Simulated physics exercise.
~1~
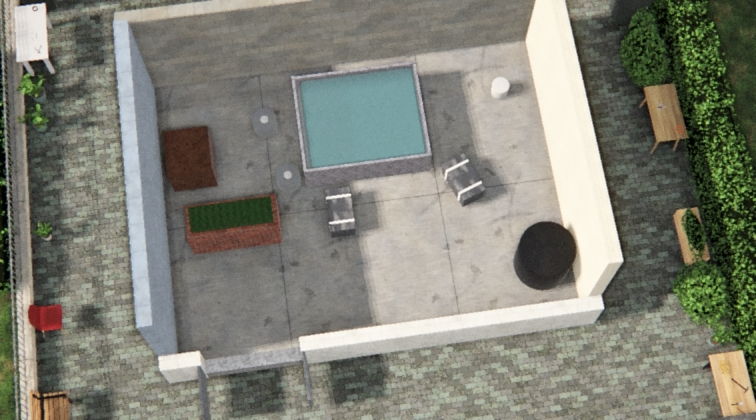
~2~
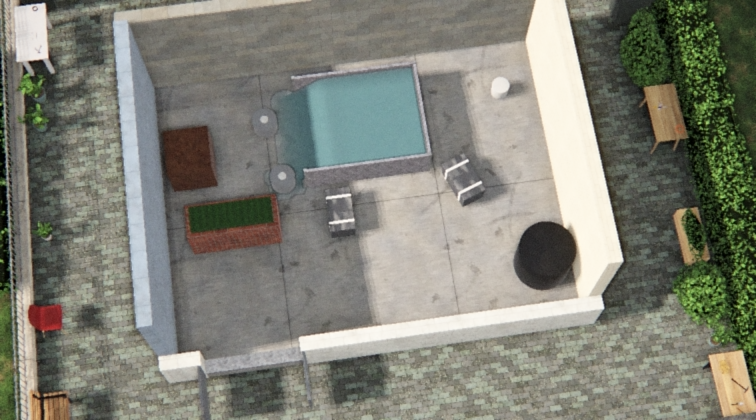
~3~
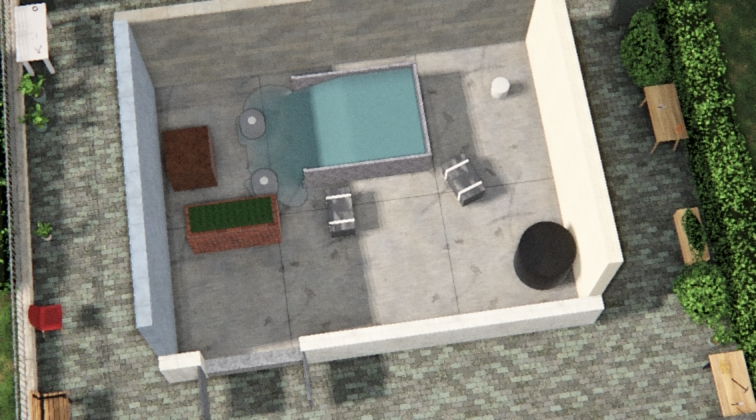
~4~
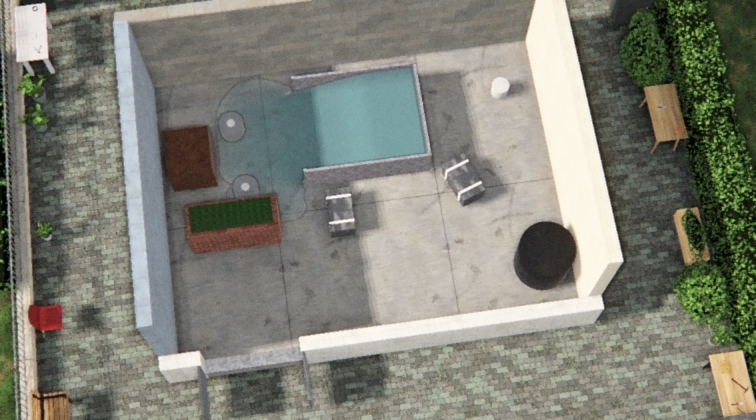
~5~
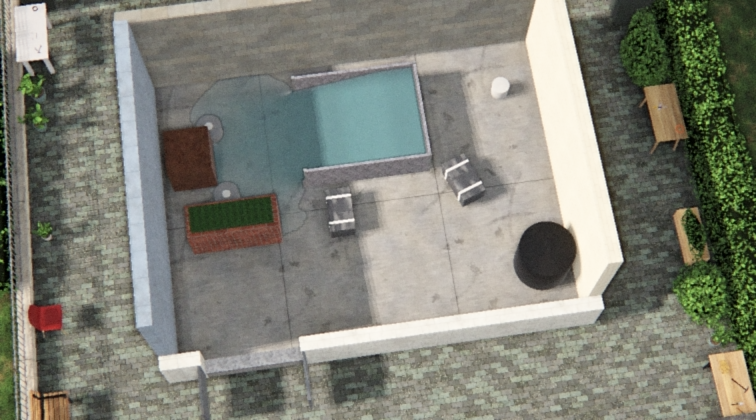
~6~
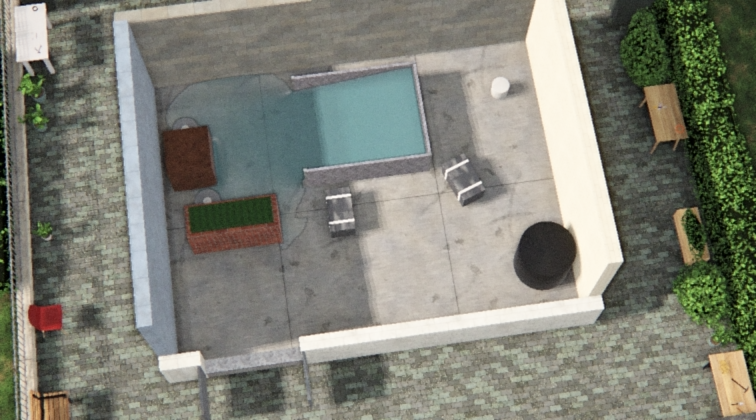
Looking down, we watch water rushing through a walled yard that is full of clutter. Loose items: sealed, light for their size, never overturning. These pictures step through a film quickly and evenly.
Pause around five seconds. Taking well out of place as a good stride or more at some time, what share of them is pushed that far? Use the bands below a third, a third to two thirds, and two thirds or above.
It falls a third to two thirds.
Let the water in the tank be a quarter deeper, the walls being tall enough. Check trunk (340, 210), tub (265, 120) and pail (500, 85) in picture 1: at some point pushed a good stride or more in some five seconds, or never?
In the order you named them: Went past the threshold, went past the threshold, stayed within the threshold.
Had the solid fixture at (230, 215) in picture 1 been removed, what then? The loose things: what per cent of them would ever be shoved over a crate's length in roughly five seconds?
Estimated share: Approx. 40 %.
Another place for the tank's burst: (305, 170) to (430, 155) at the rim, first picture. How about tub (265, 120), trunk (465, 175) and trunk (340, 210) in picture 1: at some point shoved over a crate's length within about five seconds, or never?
In the order asked: Never gets that far, then never gets that far, then goes the distance.
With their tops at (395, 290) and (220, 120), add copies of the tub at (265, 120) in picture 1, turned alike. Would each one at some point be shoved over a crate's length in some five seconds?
As listed: No, pushed that far.
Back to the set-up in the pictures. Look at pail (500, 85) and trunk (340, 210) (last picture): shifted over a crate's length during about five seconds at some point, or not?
Each in turn - didn't go far / got displaced.
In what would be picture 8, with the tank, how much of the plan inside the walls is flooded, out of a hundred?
About 30 per cent.
A moment on, 2 of 5 are well off their spots; 1 afloat.
Next, 2 of 5 are well off their spots; 2 afloat.
Later, 2 of 5 are well off their spots; 2 afloat.
In the end, 2 of 5 are well off their spots, and 3 have been at some point; 2 afloat.
